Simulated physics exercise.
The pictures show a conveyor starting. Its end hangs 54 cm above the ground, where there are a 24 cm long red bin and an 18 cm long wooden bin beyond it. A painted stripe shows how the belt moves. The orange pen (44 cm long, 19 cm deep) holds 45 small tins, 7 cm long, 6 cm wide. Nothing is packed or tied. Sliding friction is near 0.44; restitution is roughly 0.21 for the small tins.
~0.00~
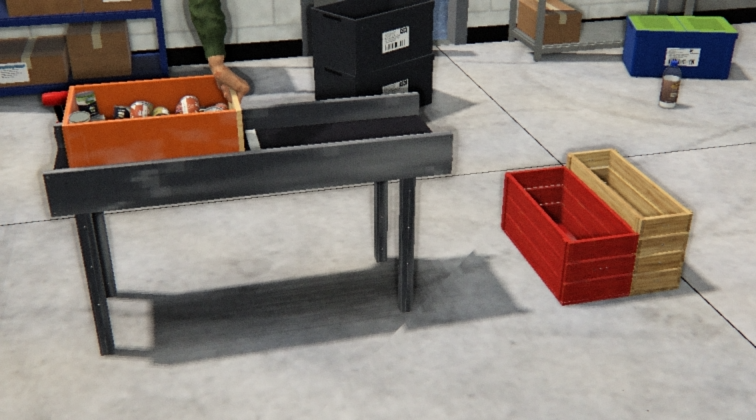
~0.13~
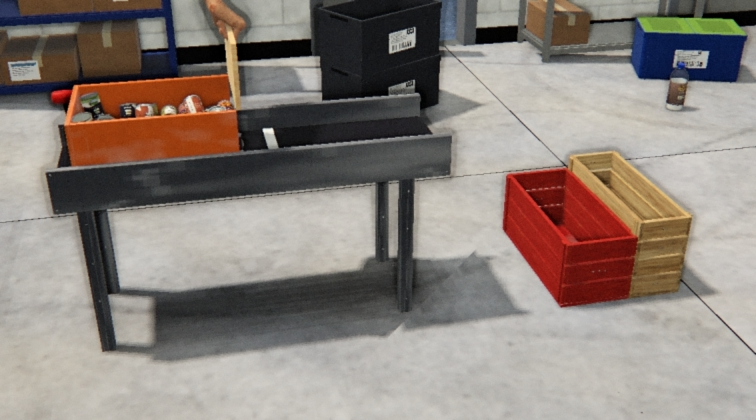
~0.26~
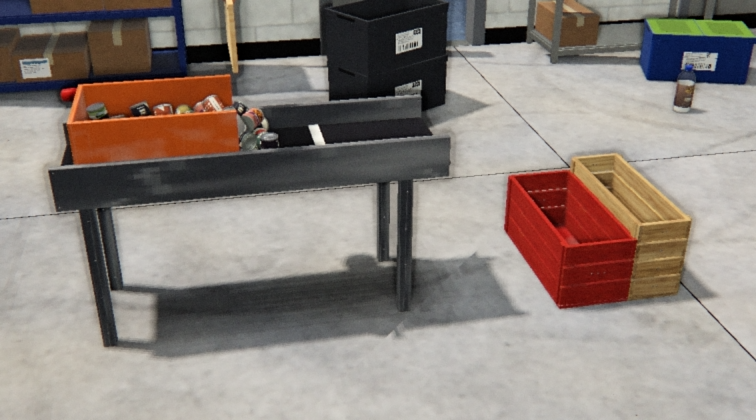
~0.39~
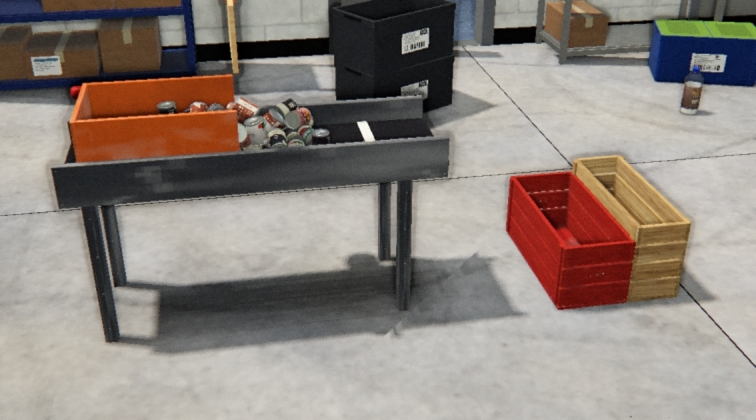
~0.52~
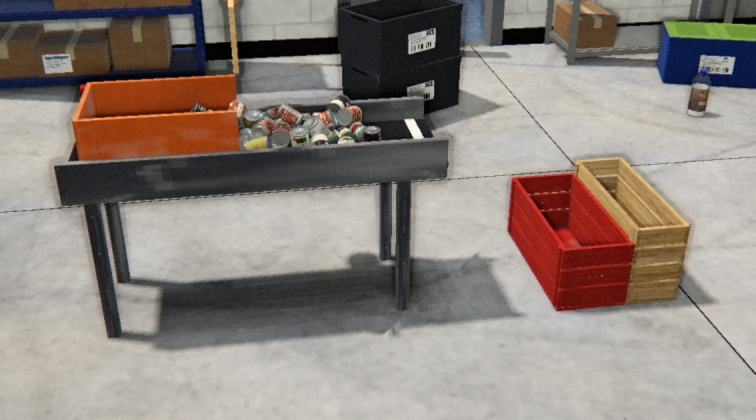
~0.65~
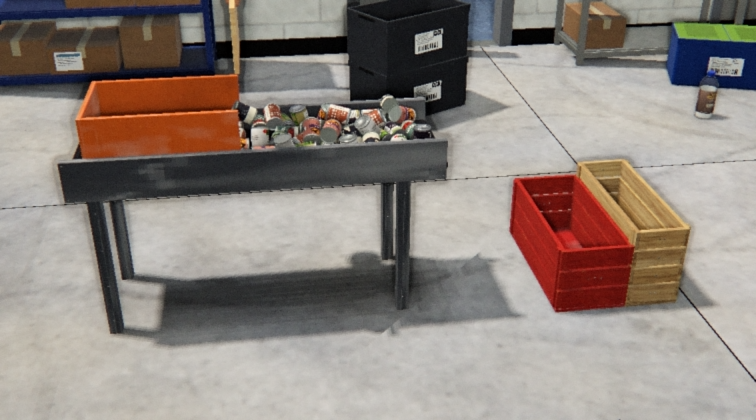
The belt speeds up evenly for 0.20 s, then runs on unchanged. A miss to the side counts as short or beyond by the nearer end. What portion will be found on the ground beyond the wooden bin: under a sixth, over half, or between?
In the end less than a sixth of them are on the ground beyond the wooden bin.
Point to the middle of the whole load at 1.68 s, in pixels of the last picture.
Around (492, 267).
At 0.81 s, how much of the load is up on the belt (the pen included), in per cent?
Roughly 80 per cent.
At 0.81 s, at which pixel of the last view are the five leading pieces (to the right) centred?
Near (470, 139).
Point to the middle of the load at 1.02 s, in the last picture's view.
At about (463, 133).
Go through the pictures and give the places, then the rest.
In the first picture (each is followed by its nearest rim corner in this view; the camera moves round a little), orange pen, (67, 125); red bin, (573, 242); 0 cm of belt gone by; none out.
In the second picture, orange pen, (70, 124); 5 cm of belt gone by.
In the third picture, orange pen, (72, 123); 19 cm of belt gone by; 6 out.
In the fourth picture, orange pen, (75, 121); 35 cm of belt gone by; 19 out.
In the fifth picture, orange pen, (77, 120); 51 cm of belt gone by; 29 out.
In the sixth picture, orange pen, (81, 119); red bin, (566, 251); 67 cm of belt gone by; 37 out.
After 0.81 s, 36 on the belt and 9 in the air.
After 1.02 s, 17 on the belt, 1 on the ground short of the red bin and 27 in the air.
After 1.31 s, 3 in the red bin, 1 on the belt, 19 on the ground short of the red bin and 22 in the air.
Final count (at 1.68 s), 4 in the red bin and 41 on the ground short of the red bin. Asked share, 0 of 45, 0 per cent.
